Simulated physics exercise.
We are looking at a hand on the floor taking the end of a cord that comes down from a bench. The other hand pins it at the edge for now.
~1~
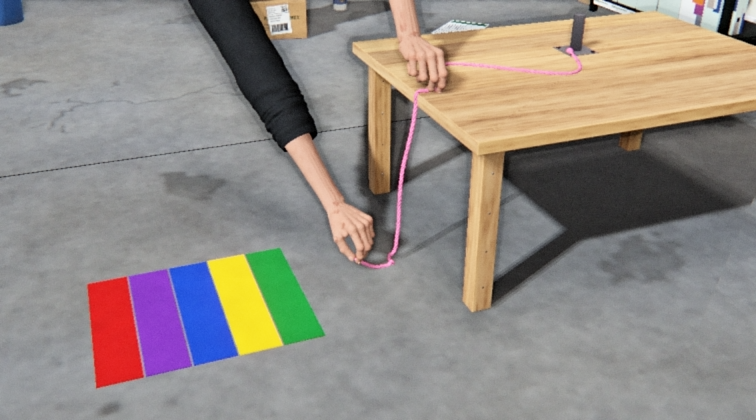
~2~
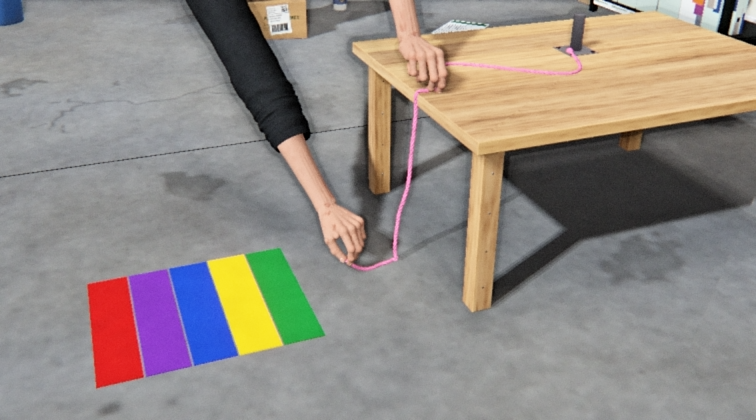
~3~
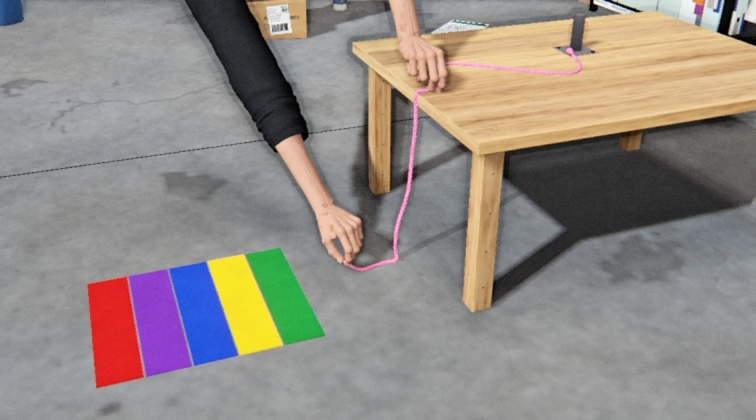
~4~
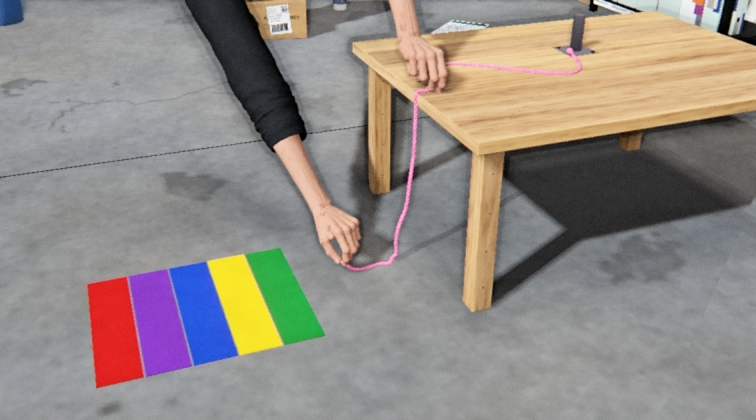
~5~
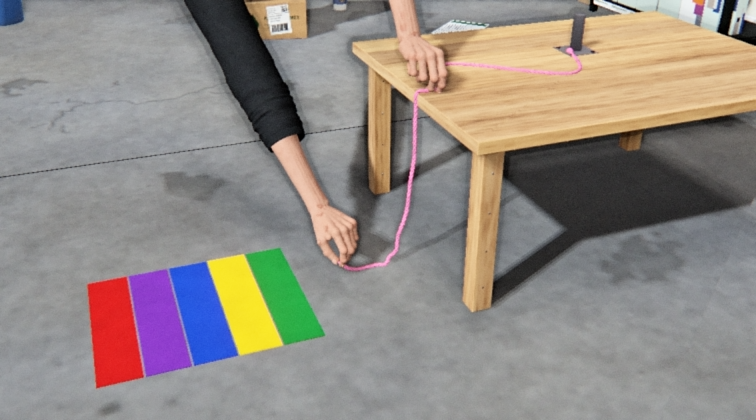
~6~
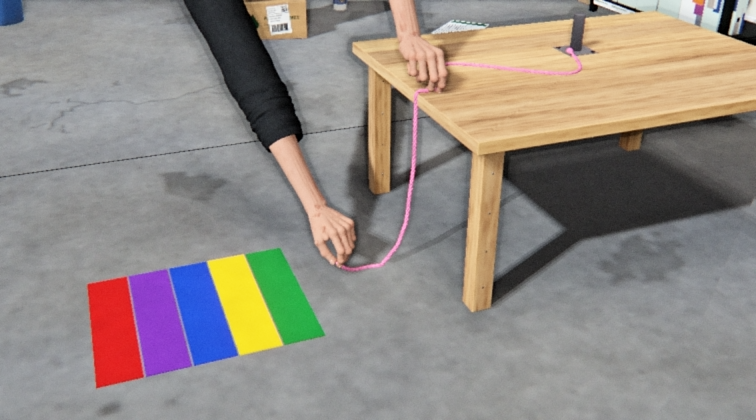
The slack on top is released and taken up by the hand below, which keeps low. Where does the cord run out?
It halts on the red strip.
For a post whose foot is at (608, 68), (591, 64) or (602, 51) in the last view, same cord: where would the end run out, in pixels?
Try by try, around (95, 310), (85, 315) and (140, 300).
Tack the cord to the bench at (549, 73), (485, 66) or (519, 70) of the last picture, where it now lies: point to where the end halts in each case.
Try by try, around (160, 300), (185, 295) and (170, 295).
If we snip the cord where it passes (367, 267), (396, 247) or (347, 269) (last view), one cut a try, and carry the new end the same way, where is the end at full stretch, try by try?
About (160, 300), (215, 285) and (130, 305).
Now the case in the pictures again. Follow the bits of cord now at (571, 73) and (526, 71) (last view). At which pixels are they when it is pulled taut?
The first at (511, 63), the second at (477, 71).
Early on, end near (192, 291); over blue.
Midway, end near (140, 302); over purple.
At the end of the slack, end near (107, 309); over red. Over red.
